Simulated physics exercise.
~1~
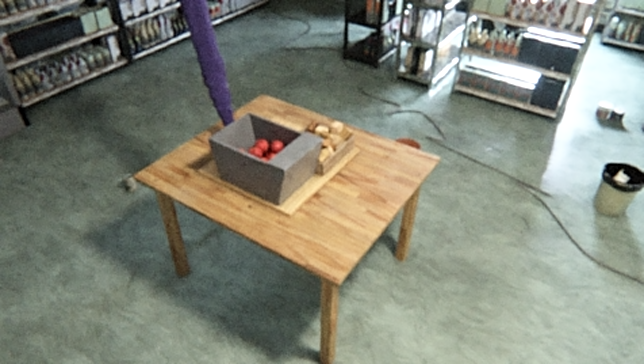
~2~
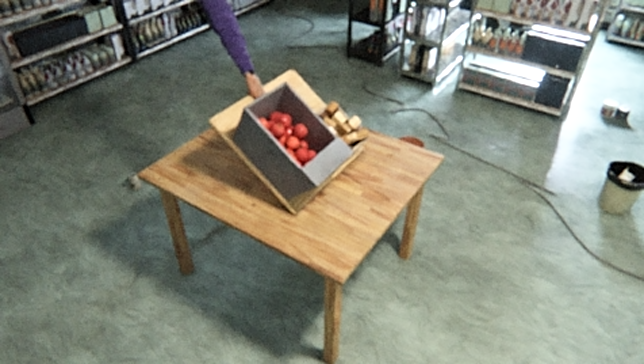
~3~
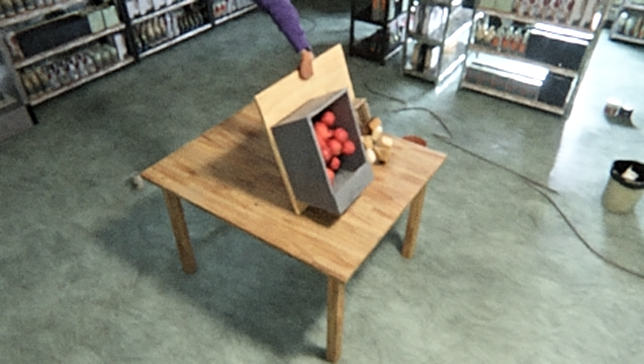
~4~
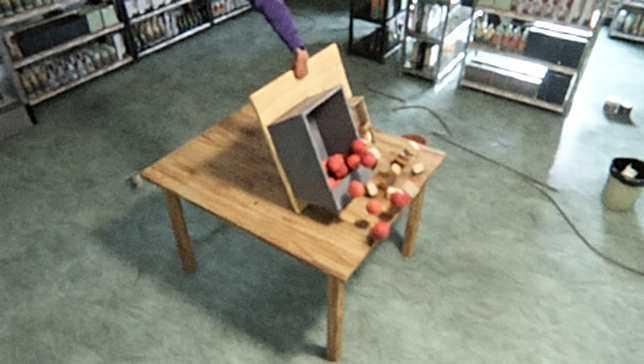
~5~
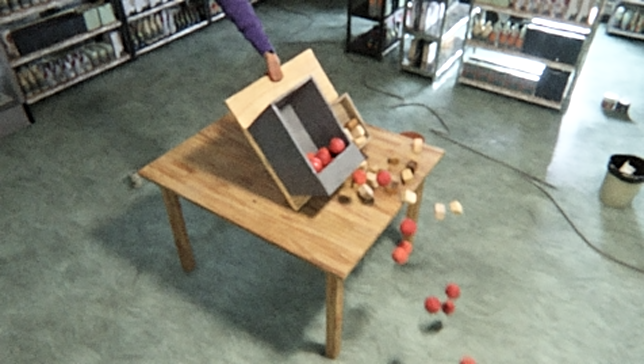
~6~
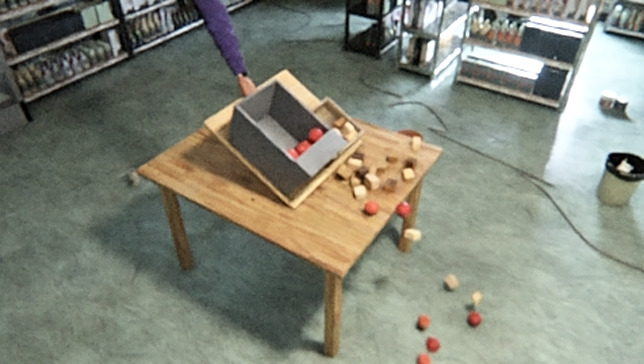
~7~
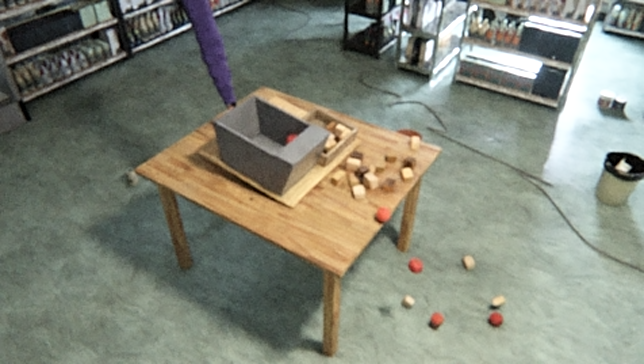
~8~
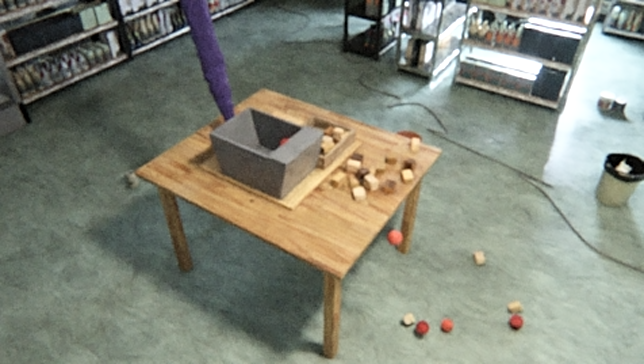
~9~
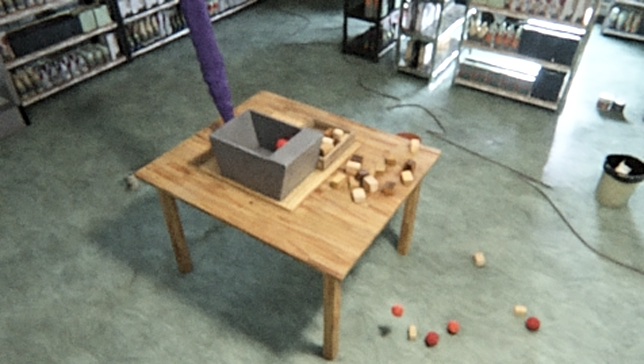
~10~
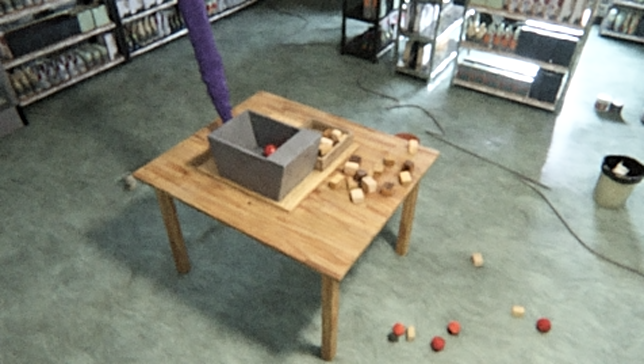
We see a purple-sleeved arm lift the left end of a board holding a grey box of tomatoes and a wooden box of blocks, spilling some of both onto the table and floor, then lower it flat, with a few tomatoes still inside the grey box.
